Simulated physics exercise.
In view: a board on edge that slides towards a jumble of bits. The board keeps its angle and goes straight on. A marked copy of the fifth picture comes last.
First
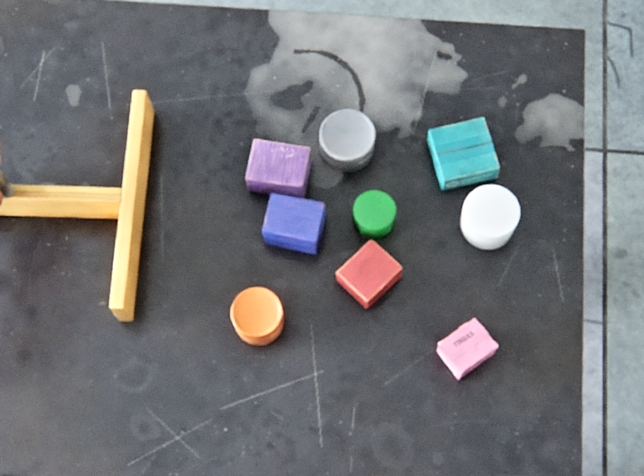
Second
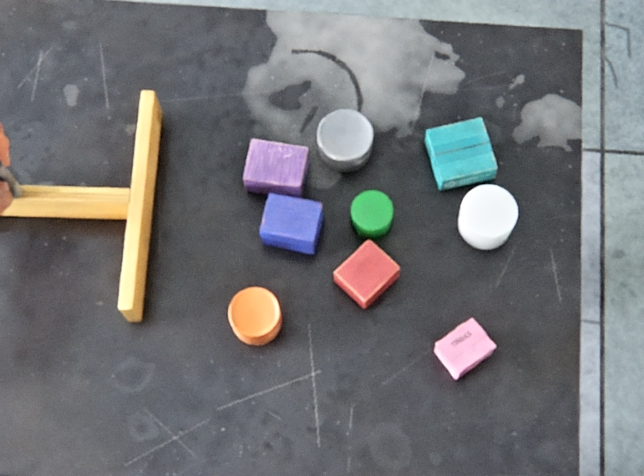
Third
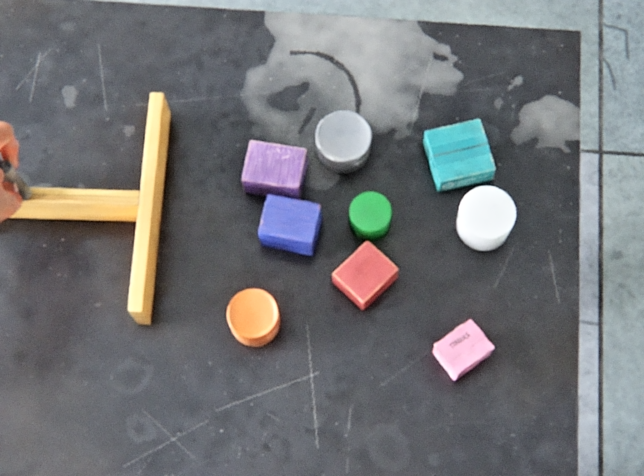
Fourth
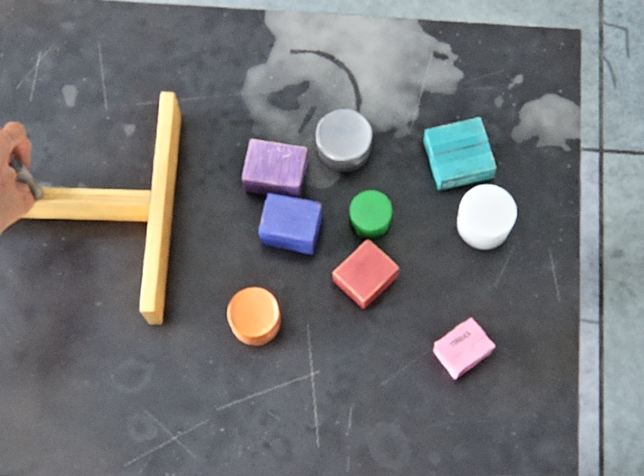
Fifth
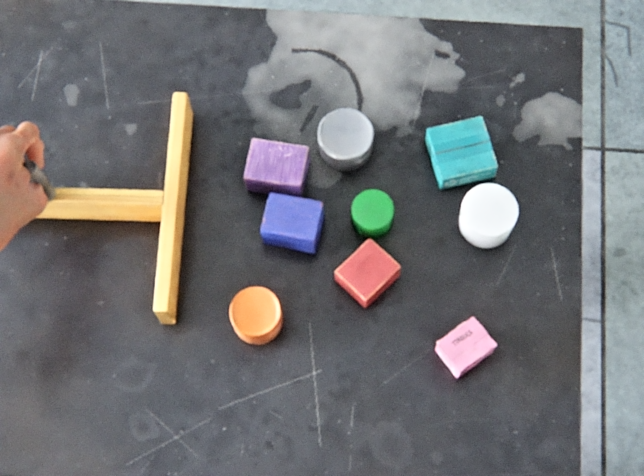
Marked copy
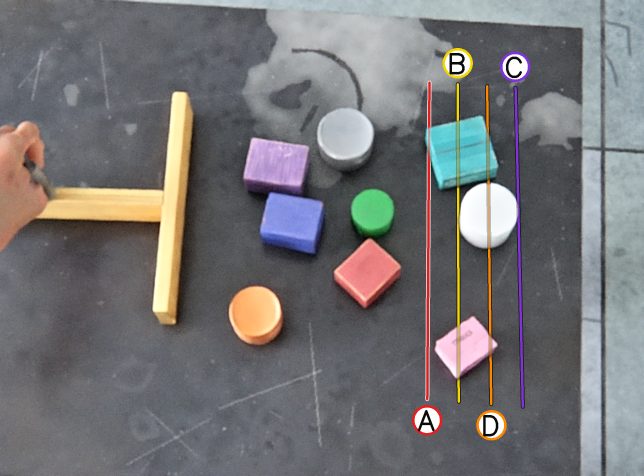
A wooden board on edge, fixed to a handle held by a hand at the left, slid slowly rightward across the dark surface toward a scatter of colourful blocks and round pieces, which stayed put.
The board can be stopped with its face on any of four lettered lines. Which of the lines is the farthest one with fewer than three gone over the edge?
No farther than D.
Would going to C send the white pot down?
By then, yes.
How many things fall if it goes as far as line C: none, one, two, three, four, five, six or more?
By then, three.
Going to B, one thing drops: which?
The white pot.
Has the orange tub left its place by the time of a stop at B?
Yes.
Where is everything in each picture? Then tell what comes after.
The first picture shows red block (369, 274); turquoise box (463, 155); orange tub (258, 316).
The second picture shows board (137, 196); white pot (487, 217).
The third picture shows board (146, 198); pink box (463, 350).
The fourth picture shows board (158, 198); purple block (276, 170).
The fifth picture shows board (170, 198); red block (368, 273); turquoise box (461, 153); orange tub (256, 315).
On the marked copy, A at (428, 233); B at (458, 235); C at (519, 239); D at (489, 237).
Following D. Soon after the start, board (285, 206); grey tub (373, 133); orange tub (313, 318).
Later, board (400, 214); white pot (532, 217); turquoise box (493, 156).
In the end, board (488, 220); white pot over the edge; turquoise box (577, 160); one fallen.
As for the rest, A is within the limit but short; B is within the limit but short; C drops three.
